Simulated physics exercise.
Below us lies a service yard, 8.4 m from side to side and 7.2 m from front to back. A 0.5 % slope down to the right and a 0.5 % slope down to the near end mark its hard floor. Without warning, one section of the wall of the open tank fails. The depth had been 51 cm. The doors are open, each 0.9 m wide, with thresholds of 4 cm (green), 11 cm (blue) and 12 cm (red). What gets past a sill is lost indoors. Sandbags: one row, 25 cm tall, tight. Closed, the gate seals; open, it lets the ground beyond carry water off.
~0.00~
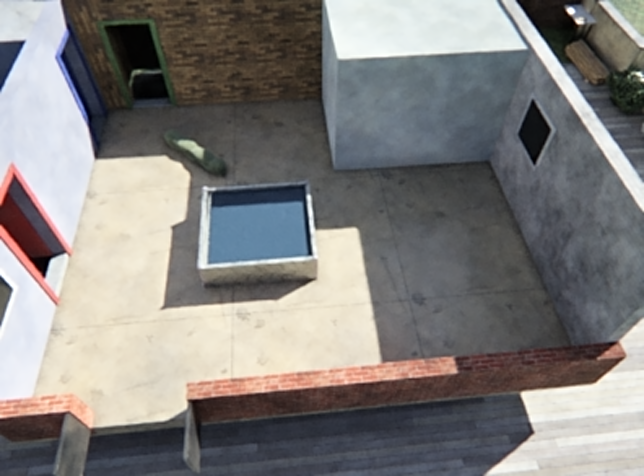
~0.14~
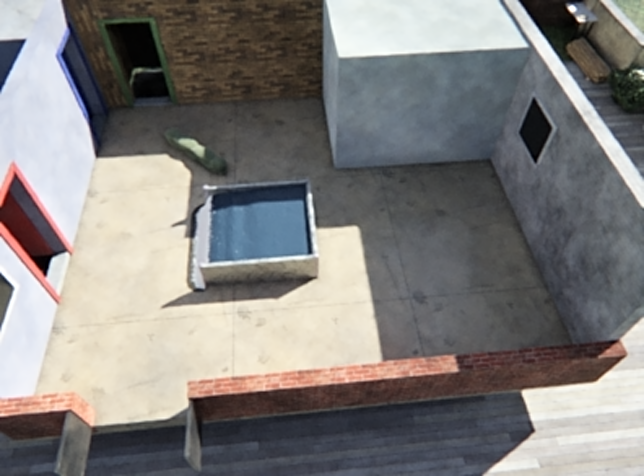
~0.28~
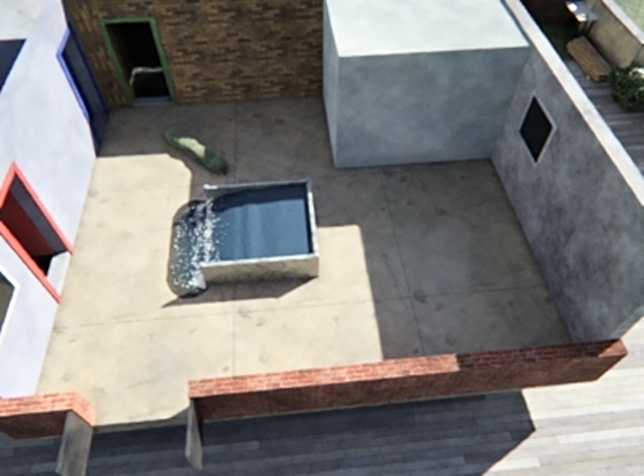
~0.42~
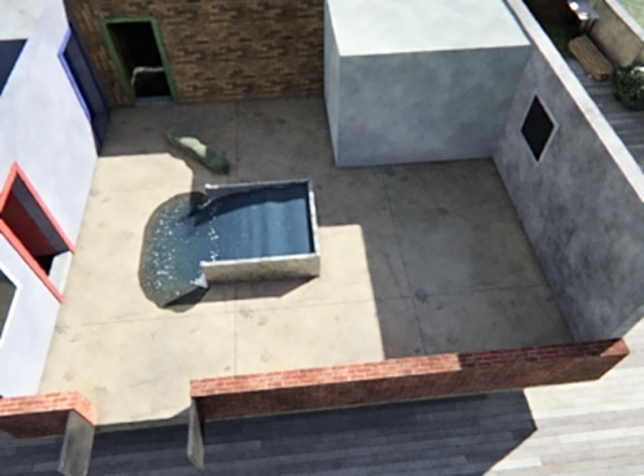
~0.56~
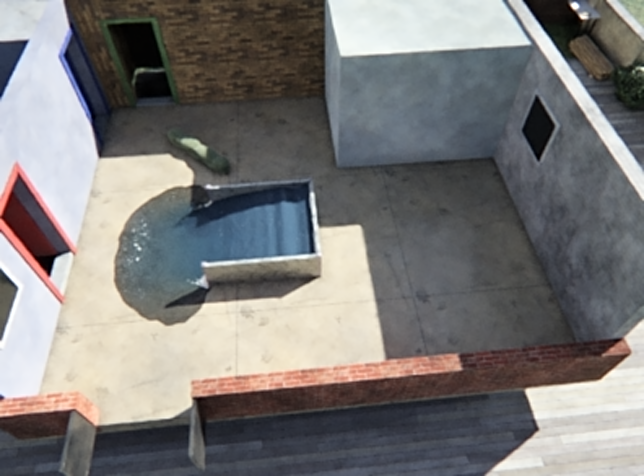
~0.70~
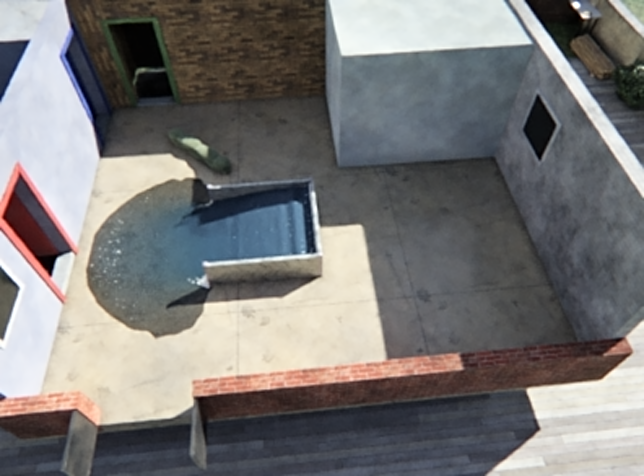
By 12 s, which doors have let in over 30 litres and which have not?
One by one: Green door: Beyond the cap; blue door: Inside the cap; red door: Beyond the cap.
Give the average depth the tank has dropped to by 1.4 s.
The average depth is around 27 cm.
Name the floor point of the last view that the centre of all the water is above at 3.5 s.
At roughly (150, 245).
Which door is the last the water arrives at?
That would be the green one.
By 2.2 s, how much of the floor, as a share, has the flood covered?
25 %.
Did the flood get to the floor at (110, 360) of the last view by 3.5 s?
Awash.
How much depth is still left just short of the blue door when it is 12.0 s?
Some 2.0 centimetres of depth.
After 1.4 s water covers 20 % of the floor and is deepest (28 cm) near (74, 263); green door not reached, blue door not reached, red door 26 cm at the sill, 22 L in.
After 2.2 s water covers 25 % of the floor and is deepest (26 cm) near (70, 280); green door not reached, blue door 2 cm at the sill, 0 L in, red door 26 cm at the sill, 79 L in.
After 3.5 s water covers 30 % of the floor and is deepest (22 cm) near (36, 414); green door 12 cm at the sill, 6 L in, blue door 6 cm at the sill, 0 L in, red door 15 cm at the sill, 131 L in.
After 7.0 s water covers 60 % of the floor and is deepest (8 cm) near (197, 411); green door 7 cm at the sill, 76 L in, blue door 7 cm at the sill, 1 L in, red door 5 cm at the sill, 136 L in.
After 12.0 s water covers 80 % of the floor and is deepest (6 cm) near (558, 363); green door 2 cm at the sill, 83 L in, blue door 2 cm at the sill, 1 L in, red door 2 cm at the sill, 136 L in.
